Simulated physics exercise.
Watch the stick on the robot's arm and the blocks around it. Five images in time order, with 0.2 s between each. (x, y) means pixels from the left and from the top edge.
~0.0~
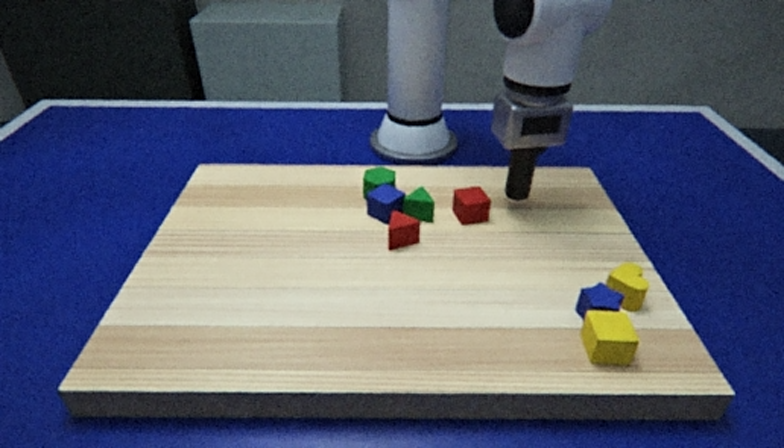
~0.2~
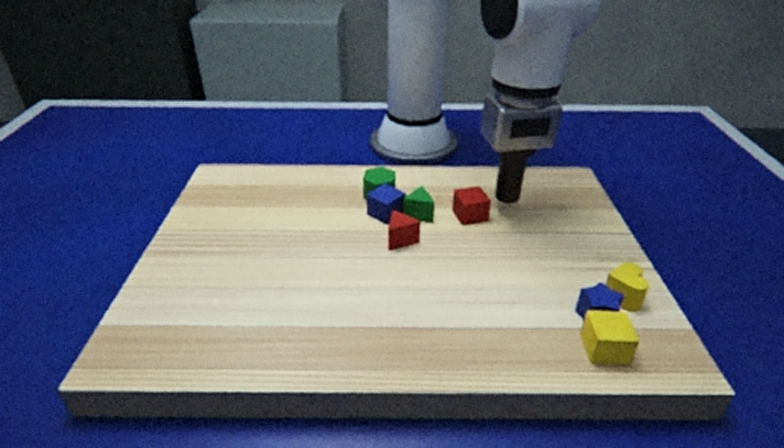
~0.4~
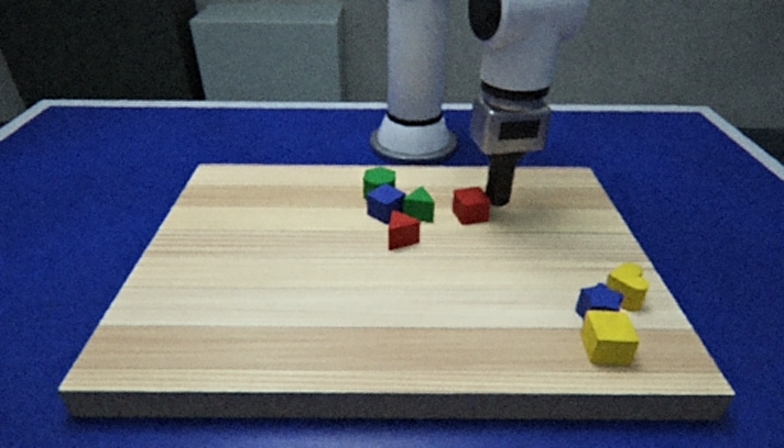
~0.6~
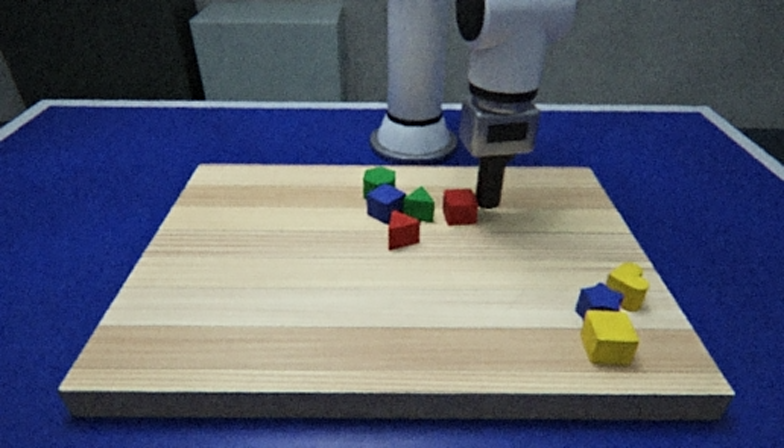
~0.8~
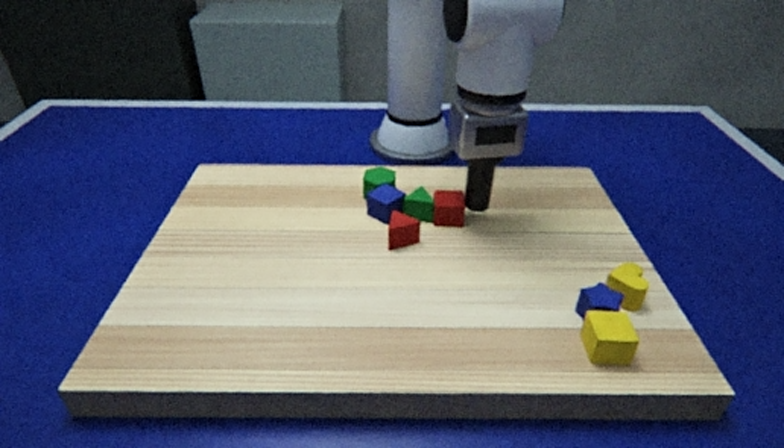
On a wooden board atop a blue table, a robot arm's dark stick moves left toward a red cube, then pushes it a short way left toward the green triangular block, while the other colored blocks stay still.
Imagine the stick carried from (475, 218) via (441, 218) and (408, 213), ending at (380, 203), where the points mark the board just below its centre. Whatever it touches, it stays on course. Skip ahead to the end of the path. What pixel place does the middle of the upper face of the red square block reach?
It will end up at (387, 204).
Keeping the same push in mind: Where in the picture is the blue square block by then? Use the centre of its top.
The middle of the upper face of the blue square block will lie at about (357, 190) in the picture.
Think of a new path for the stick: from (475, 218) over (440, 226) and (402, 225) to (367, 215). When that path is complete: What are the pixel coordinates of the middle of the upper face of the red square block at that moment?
The middle of the upper face of the red square block will lie at about (348, 206) in the picture.
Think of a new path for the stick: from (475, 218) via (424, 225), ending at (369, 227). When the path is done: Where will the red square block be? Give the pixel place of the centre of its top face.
It is going to be at (341, 212).
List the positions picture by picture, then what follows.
The first frame shows lower end of the stick (517, 196), tops of blocks, green six-sided block (380, 175), blue square block (386, 193), green triangular block (420, 195), red square block (472, 195).
The second frame shows stick (507, 198), blocks as before.
The third frame shows stick (497, 201), blocks as before.
The fourth frame shows stick (487, 203), red square block (461, 196).
The fifth frame shows stick (477, 206), green six-sided block (380, 175), blue square block (386, 193), green triangular block (420, 195), red square block (450, 198).
On the path given first. One third of the way, stick (442, 207); blue square block (381, 193); green triangular block (392, 206); red square block (415, 201), turned 15° anticlockwise.
Two thirds of the way, stick (408, 201); green six-sided block (377, 174), turned 15° clockwise; blue square block (366, 191), turned 30° clockwise; green triangular block (369, 212), turned 25° anticlockwise; red square block (390, 204), turned 45° anticlockwise.
At the end, stick (380, 192); green six-sided block (371, 169), turned 20° clockwise; blue square block (357, 190), turned 15° clockwise; green triangular block (366, 214), turned 35° anticlockwise; red square block (387, 204), turned 55° anticlockwise.
